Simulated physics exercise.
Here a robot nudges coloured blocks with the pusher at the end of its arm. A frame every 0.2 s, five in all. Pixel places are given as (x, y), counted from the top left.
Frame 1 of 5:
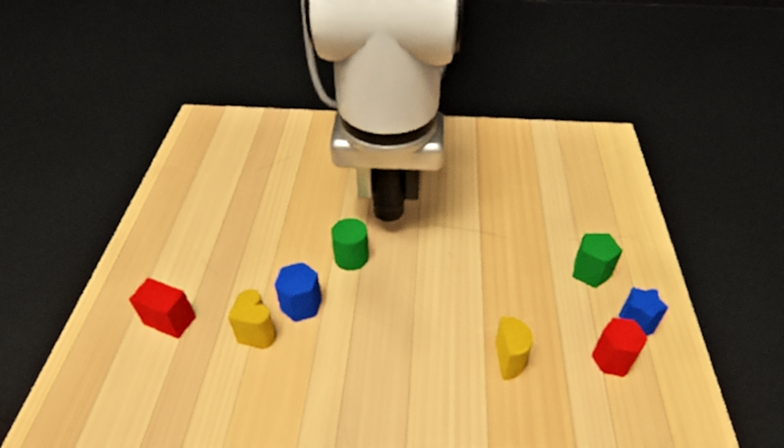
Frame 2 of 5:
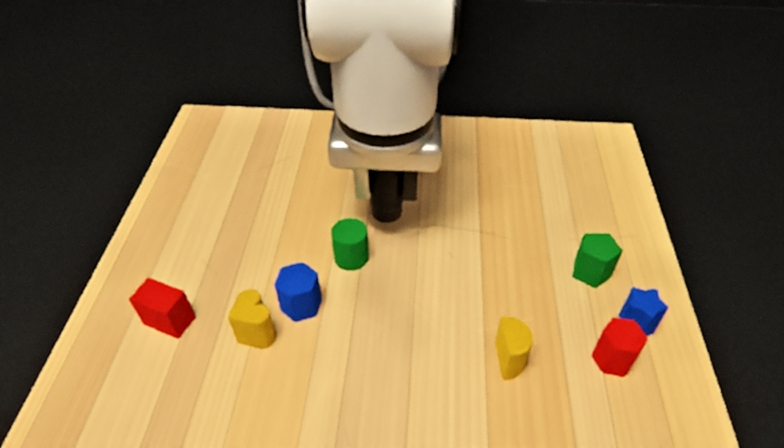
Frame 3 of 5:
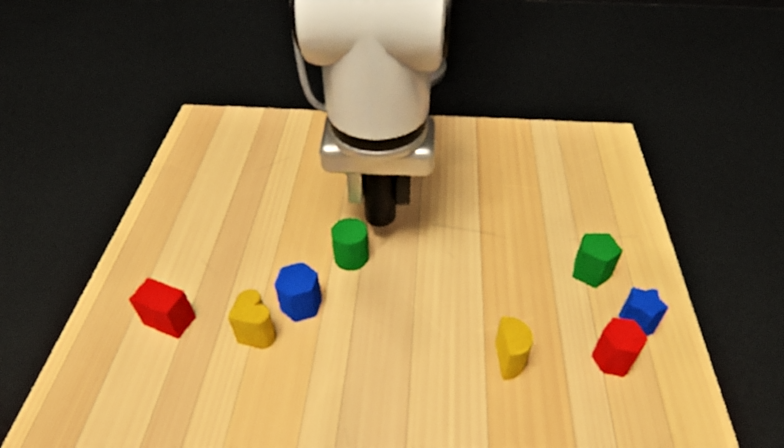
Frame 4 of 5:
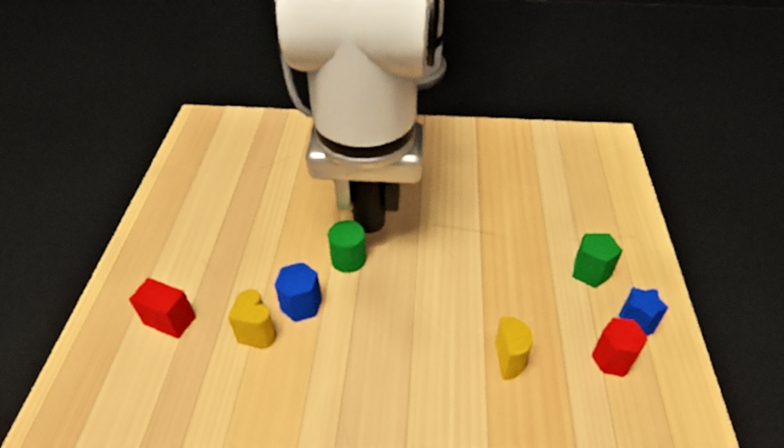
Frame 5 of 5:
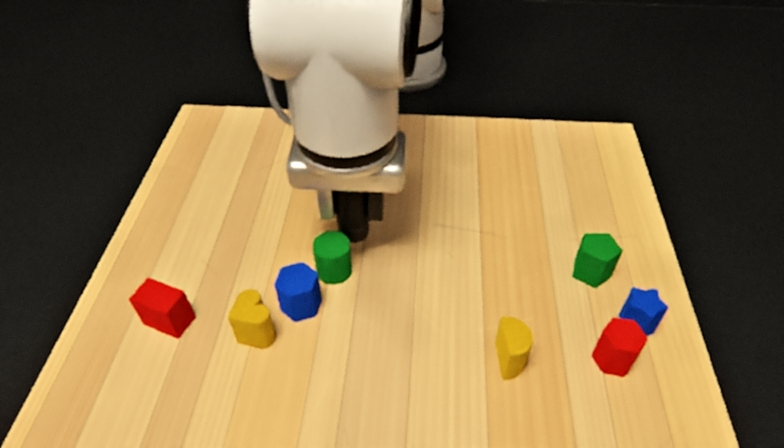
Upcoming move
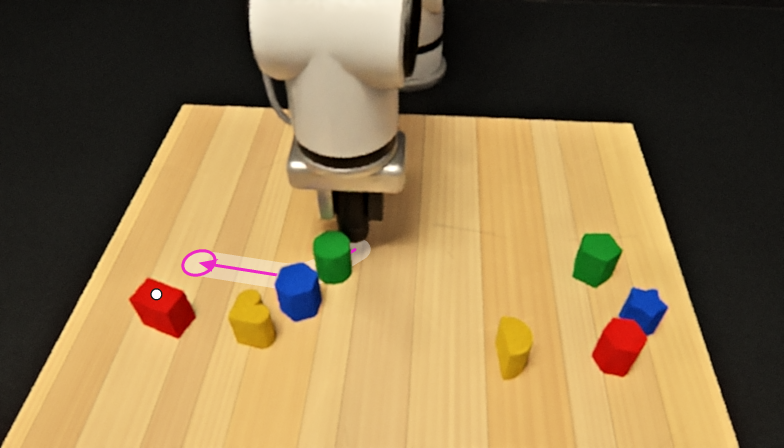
A robot arm above a wooden table of coloured blocks moves its pusher slightly left and toward the viewer, then nudges the green cylinder a short way toward the blue six-sided block, while the other blocks stay still.
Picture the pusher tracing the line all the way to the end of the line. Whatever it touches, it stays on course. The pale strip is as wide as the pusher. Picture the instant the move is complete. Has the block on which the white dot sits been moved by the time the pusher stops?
I believe not.
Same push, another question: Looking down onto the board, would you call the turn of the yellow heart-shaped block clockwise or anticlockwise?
Bird's-eye view: Clockwise.
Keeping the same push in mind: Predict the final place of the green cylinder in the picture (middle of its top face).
Around pixel (280, 278).
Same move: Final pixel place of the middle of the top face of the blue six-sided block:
Expect it around (275, 313).
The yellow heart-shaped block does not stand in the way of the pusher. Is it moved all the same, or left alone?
Displaced.
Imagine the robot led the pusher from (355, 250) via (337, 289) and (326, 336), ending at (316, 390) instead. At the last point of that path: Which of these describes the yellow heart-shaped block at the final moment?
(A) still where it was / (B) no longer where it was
B.
Path on the board, from (355, 250) through (307, 274) and (252, 271) to (199, 263); the dot is on the red rectangle.
The first path, step by step. One third of the way, pusher (304, 257); yellow heart-shaped block (238, 318), turned 20° clockwise; blue six-sided block (275, 309), turned 15° anticlockwise; green cylinder (290, 275).
Two thirds of the way, pusher (246, 254); yellow heart-shaped block (237, 319), turned 25° clockwise; blue six-sided block (275, 313); green cylinder (280, 278).
At the end, pusher (192, 246); red rectangle in place; yellow heart-shaped block (237, 319), turned 25° clockwise; blue six-sided block (275, 313); green cylinder (280, 278).
